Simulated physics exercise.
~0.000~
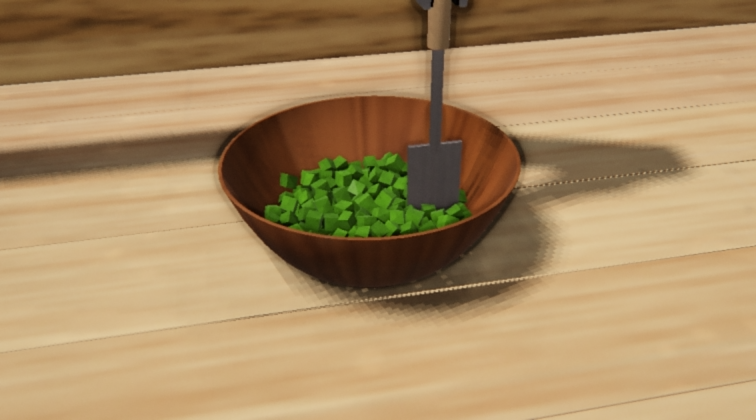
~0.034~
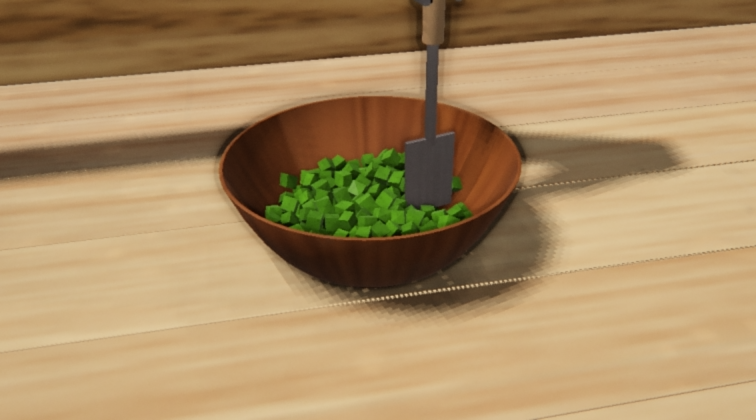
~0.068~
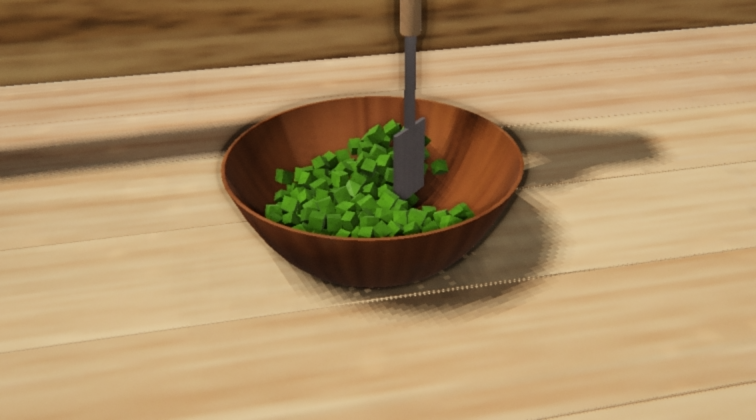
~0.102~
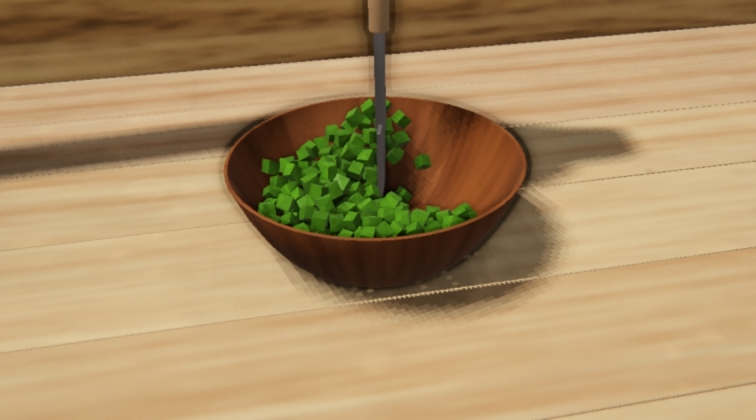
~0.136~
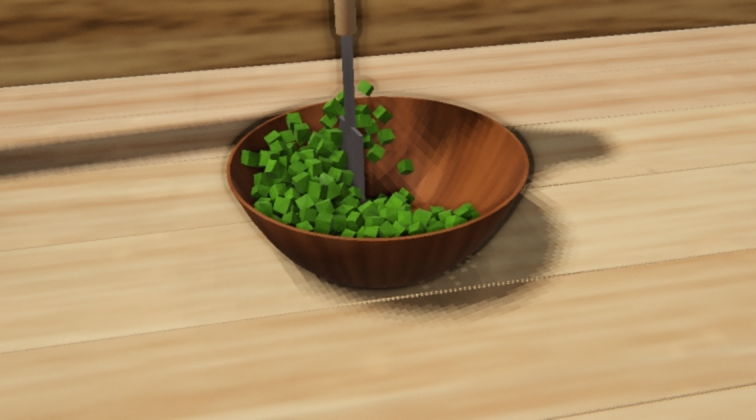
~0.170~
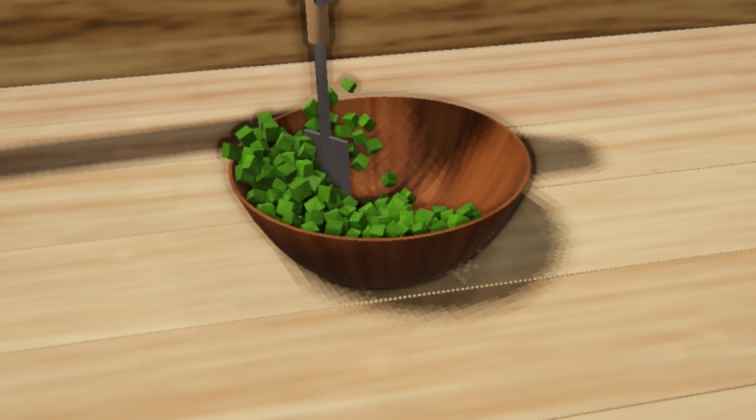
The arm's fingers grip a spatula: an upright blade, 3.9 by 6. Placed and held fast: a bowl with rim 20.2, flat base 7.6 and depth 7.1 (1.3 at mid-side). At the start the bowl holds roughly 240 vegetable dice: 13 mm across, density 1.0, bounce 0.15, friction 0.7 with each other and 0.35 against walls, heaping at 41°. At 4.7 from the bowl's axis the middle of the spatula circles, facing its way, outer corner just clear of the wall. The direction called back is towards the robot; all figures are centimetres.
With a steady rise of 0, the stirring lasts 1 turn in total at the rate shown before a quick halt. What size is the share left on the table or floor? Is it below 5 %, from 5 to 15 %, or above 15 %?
Above 15 %.
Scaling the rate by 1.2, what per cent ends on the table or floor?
It would come to around 35 percent.
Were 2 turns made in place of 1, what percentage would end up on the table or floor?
Estimate: About 35 percent.
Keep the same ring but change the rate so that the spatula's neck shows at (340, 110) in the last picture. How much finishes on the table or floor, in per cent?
It comes to around 15 percent.
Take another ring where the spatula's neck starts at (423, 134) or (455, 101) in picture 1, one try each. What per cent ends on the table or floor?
About 5 and 15 per cent.
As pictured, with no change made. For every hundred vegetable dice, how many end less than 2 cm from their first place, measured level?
I'd say something near 5 percent.
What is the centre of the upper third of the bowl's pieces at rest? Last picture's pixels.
Centre, approx.: (405, 161).
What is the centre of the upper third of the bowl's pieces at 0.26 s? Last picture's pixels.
Centre of upper third: Approx. (336, 221) px.
After 0.26 s, 218° round, highest piece 10 above the table; 224 in the bowl, 1 on the table or floor, 17 in flight or on the tool.
After 0.35 s, 301° round, highest piece 10 above the table; 202 in the bowl, 12 on the table or floor, 28 in flight or on the tool.
After 0.60 s, 0° round, highest piece 8 above the table; 177 in the bowl, 65 on the table or floor.
After 1.30 s, 0° round, highest piece 8 above the table; 177 in the bowl, 65 on the table or floor.
In the end, 177 in the bowl, 65 on the table or floor. That is 27 % on the table or floor.
